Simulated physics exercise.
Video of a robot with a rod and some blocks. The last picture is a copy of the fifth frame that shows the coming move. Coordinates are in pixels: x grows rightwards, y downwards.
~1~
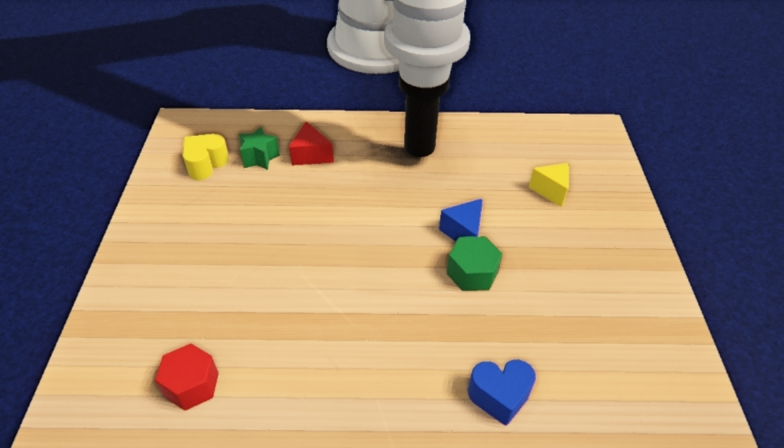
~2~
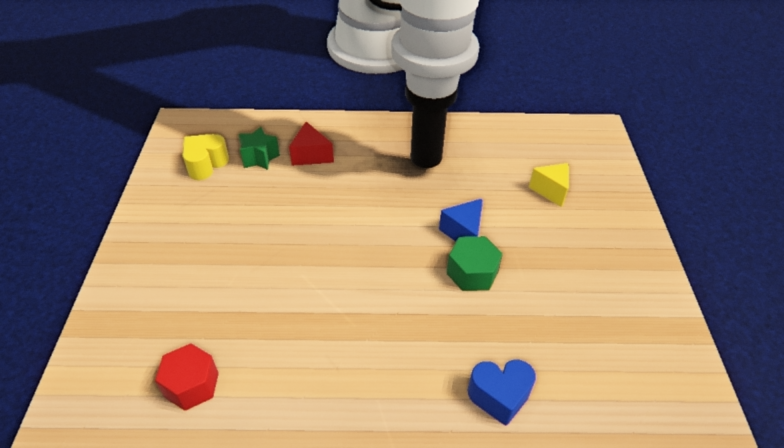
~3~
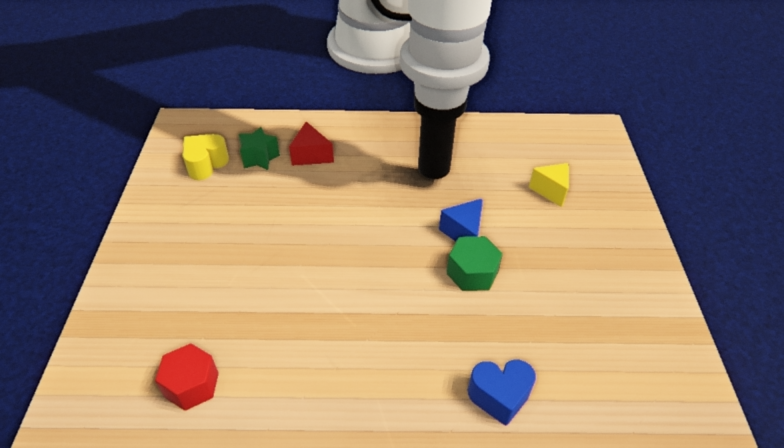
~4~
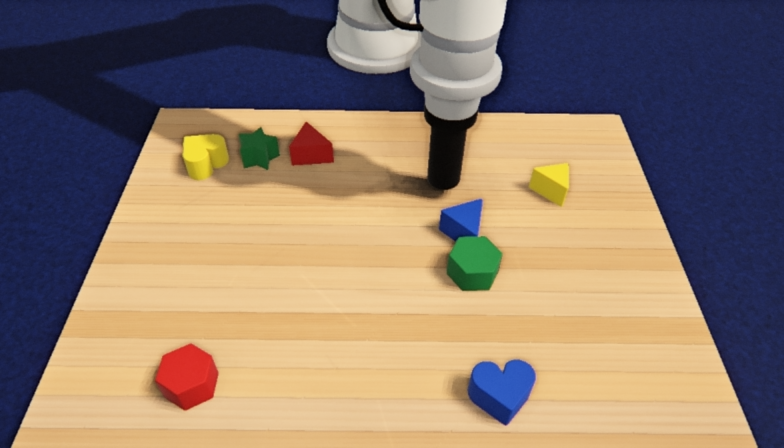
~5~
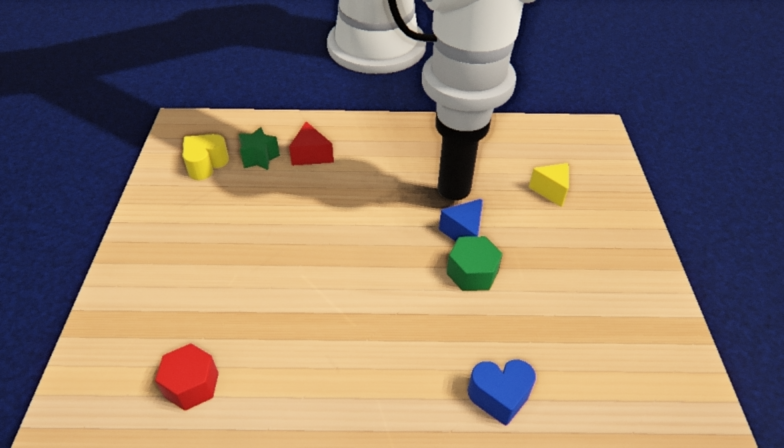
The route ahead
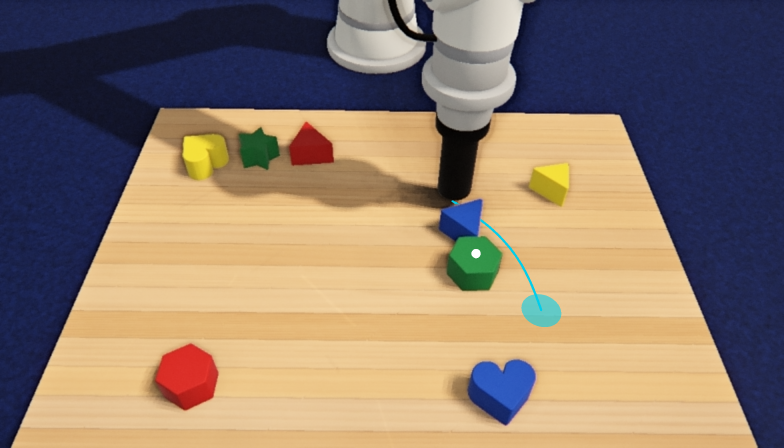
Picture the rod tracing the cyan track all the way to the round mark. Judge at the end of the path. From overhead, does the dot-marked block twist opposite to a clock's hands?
Going by the path, yes.
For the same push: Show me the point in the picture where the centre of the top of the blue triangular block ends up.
By then it is at (481, 236).
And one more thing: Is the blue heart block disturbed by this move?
The answer is that it remains undisturbed.
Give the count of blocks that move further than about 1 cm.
A pair of blocks is moved.
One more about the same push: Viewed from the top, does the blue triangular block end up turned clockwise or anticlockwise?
Prediction: Clockwise.
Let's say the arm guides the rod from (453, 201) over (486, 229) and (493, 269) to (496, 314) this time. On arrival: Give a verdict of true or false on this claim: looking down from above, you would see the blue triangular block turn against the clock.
False.
The drawn path runs from (453, 201) by way of (491, 228) and (522, 265) to (541, 310); the dot is on the green hexagonal block.
What follows on the original path. One third of the way, rod (495, 219); blue triangular block (480, 231), turned 70° clockwise; green hexagonal block (473, 264), turned 15° anticlockwise.
Two thirds of the way, rod (525, 255); blue triangular block (481, 236), turned 90° clockwise; green hexagonal block (472, 268), turned 20° anticlockwise.
At the end, rod (545, 300); blue triangular block (481, 236), turned 90° clockwise; green hexagonal block (472, 268), turned 20° anticlockwise; blue heart block not moved.
